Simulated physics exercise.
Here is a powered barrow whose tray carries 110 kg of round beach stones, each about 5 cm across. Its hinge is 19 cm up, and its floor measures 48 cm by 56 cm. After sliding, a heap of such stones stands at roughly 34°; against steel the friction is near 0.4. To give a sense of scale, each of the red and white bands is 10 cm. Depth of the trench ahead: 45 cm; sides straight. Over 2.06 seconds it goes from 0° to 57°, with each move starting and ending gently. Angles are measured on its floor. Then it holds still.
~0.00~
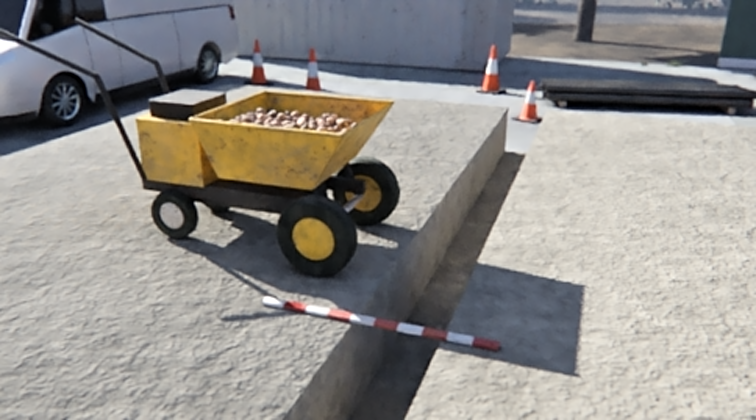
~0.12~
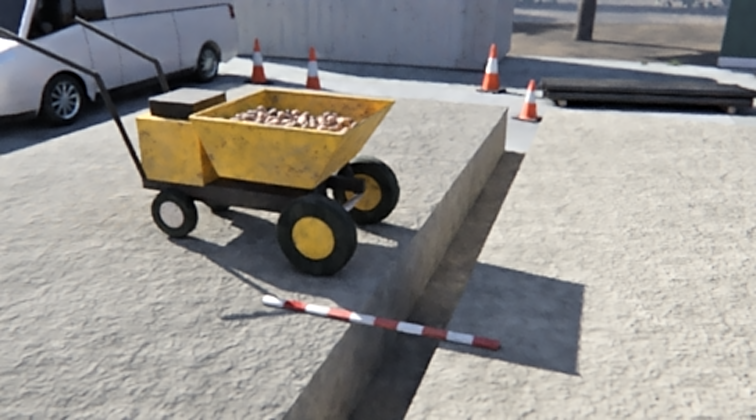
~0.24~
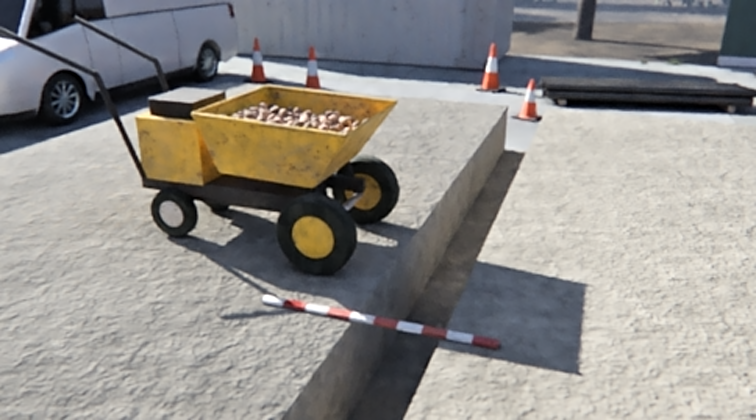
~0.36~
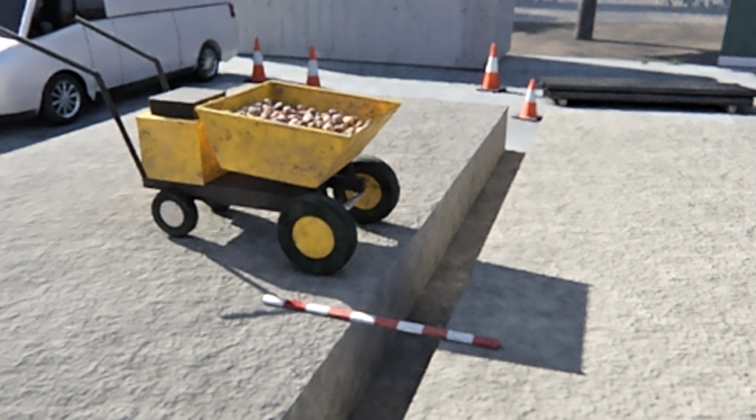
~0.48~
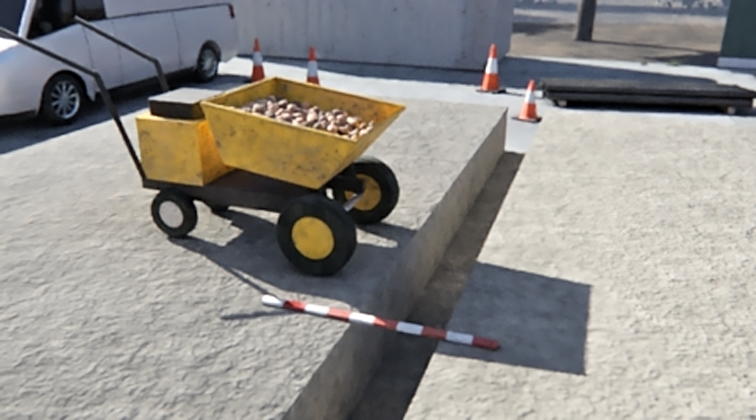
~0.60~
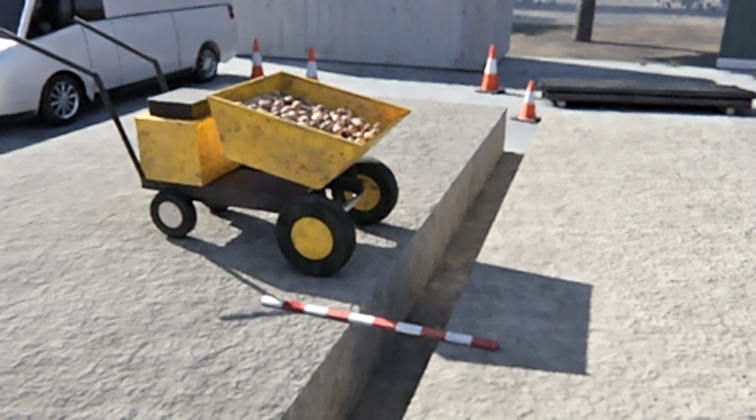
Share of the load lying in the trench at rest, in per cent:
42 per cent.
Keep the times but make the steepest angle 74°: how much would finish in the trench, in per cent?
Around 60 per cent would finish in the trench.
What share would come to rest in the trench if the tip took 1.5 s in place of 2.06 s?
About 35 percent, I'd say.
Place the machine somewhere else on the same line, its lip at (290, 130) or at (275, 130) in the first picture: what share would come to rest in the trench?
It'd be around 55 per cent and after that around 40 per cent.
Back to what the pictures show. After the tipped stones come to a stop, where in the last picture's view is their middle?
Their middle ends up near (447, 337).
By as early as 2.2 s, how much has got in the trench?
About 15%.
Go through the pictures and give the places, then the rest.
Lip at (342, 136), floor tilted 0°, highest stones at (273, 118), in the first picture.
The tray is at 1°, its lip at (343, 136); the top of the load is at (263, 115); the stones move at 0.1 m/s on average, in the second picture.
Lip at (346, 136), floor tilted 2°, highest stones at (265, 112); the stones move at 0.1 m/s on average, in the third picture.
Lip at (351, 138), floor tilted 5°, highest stones at (268, 109); the stones move at 0.2 m/s on average, in the fourth picture.
The tray is at 8°, its lip at (356, 142); the top of the load is at (270, 105); the stones move at 0.2 m/s on average, in the fifth picture.
Lip at (363, 147), floor tilted 12°, highest stones at (271, 100); the stones move at 0.3 m/s on average, in the sixth picture.
After 1.5 s the floor is at 48°; 100 % in the tray; the foremost stones are at (419, 183).
After 2.2 s the floor is at 57°; 80 % in the tray, 15 % in the trench, 5 % past the trench; the foremost stones are at (517, 281).
After 2.5 s the floor is at 57°; 67 % in the tray, 22 % in the trench, 11 % past the trench; the foremost stones are at (557, 284).
After 4.5 s the floor is at 57°; 46 % in the tray, 42 % in the trench, 12 % past the trench; the foremost stones are at (600, 300).
